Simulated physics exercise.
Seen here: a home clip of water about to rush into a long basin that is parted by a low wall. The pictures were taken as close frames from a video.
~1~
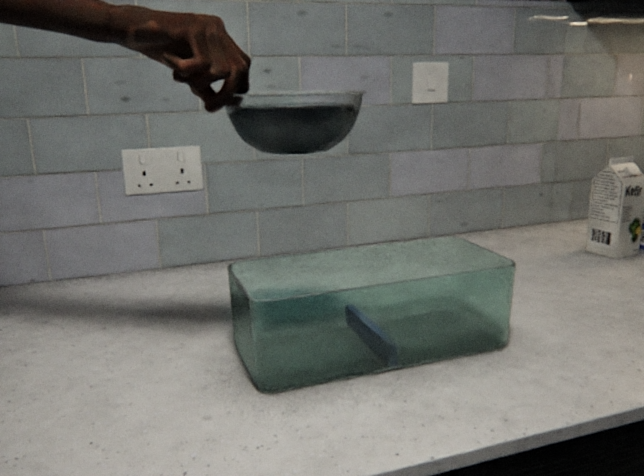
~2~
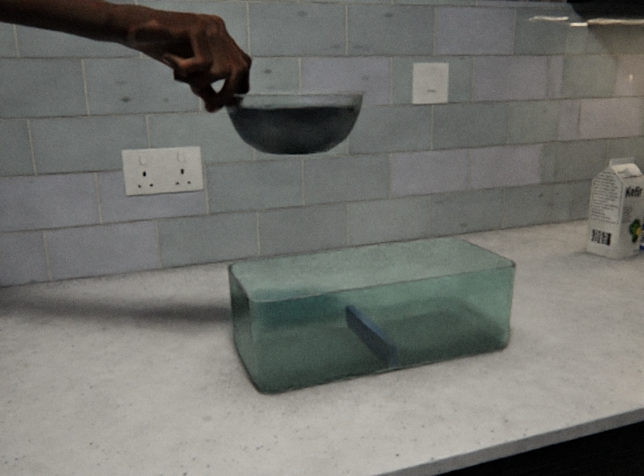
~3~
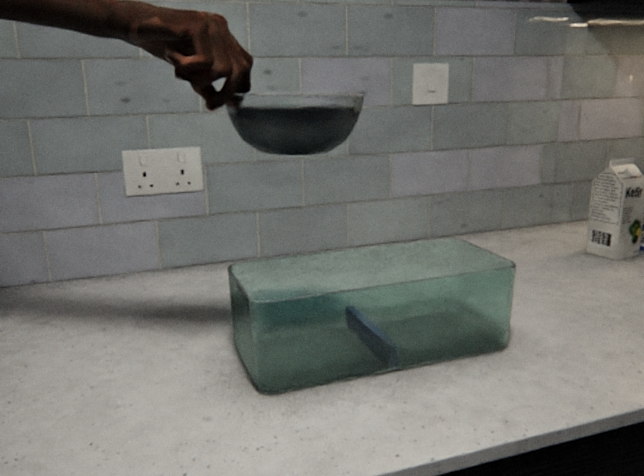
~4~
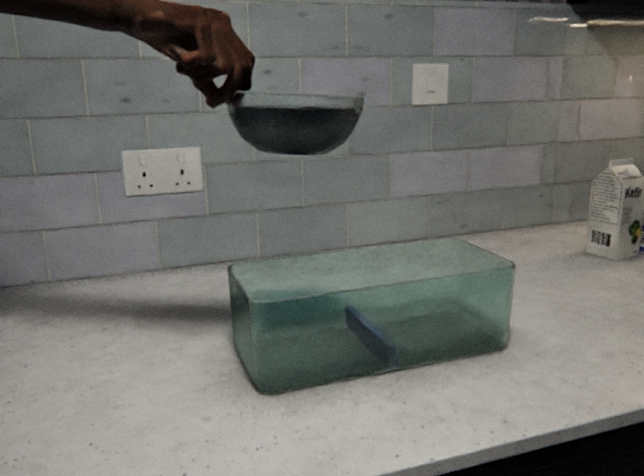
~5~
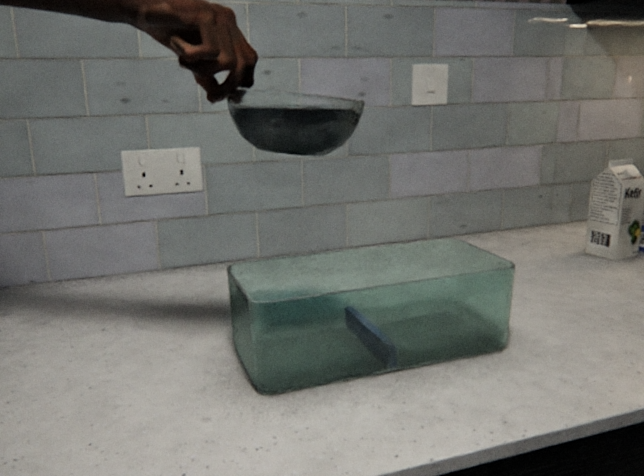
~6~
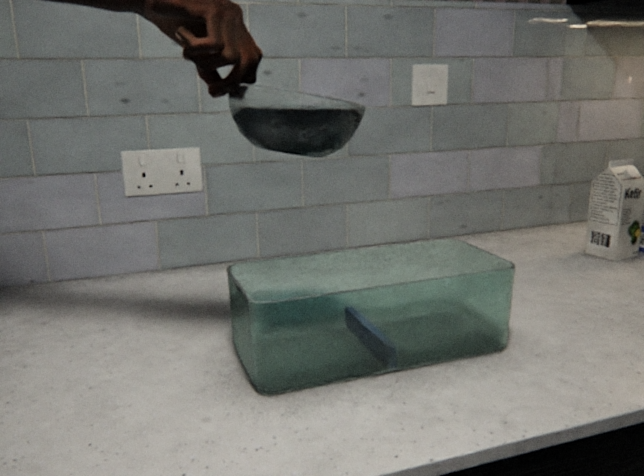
A hand holding a glass bowl of dark liquid above a divided, greenish clear basin slowly tilts it slightly to the right.
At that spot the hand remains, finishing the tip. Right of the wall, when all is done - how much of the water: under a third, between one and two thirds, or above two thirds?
Higher than two thirds.
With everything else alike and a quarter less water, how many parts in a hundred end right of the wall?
80 per cent or so.
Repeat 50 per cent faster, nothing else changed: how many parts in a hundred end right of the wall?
I'd say roughly 75 in every hundred ends up there.
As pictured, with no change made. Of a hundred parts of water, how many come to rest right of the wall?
Close to 80 percent.
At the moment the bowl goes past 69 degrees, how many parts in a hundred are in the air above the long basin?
Estimate: 45 per cent, roughly.
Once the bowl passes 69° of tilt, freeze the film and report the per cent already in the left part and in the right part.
Left 0 %, right 25 %.
A moment on, the bowl is tipped part way and 31 per cent is still to pour, 0 is left of the wall and 25 right of it.
Next, the bowl is tipped right over and 0 per cent is still to pour, 16 is left of the wall and 80 right of it.
Then the bowl is tipped right over and 0 per cent is still to pour, 18 is left of the wall and 80 right of it.
Later the bowl is tipped right over and 0 per cent is still to pour, 19 is left of the wall and 80 right of it.
Finally, 19 per cent lies left of the wall, 80 right of it and 1 outside.
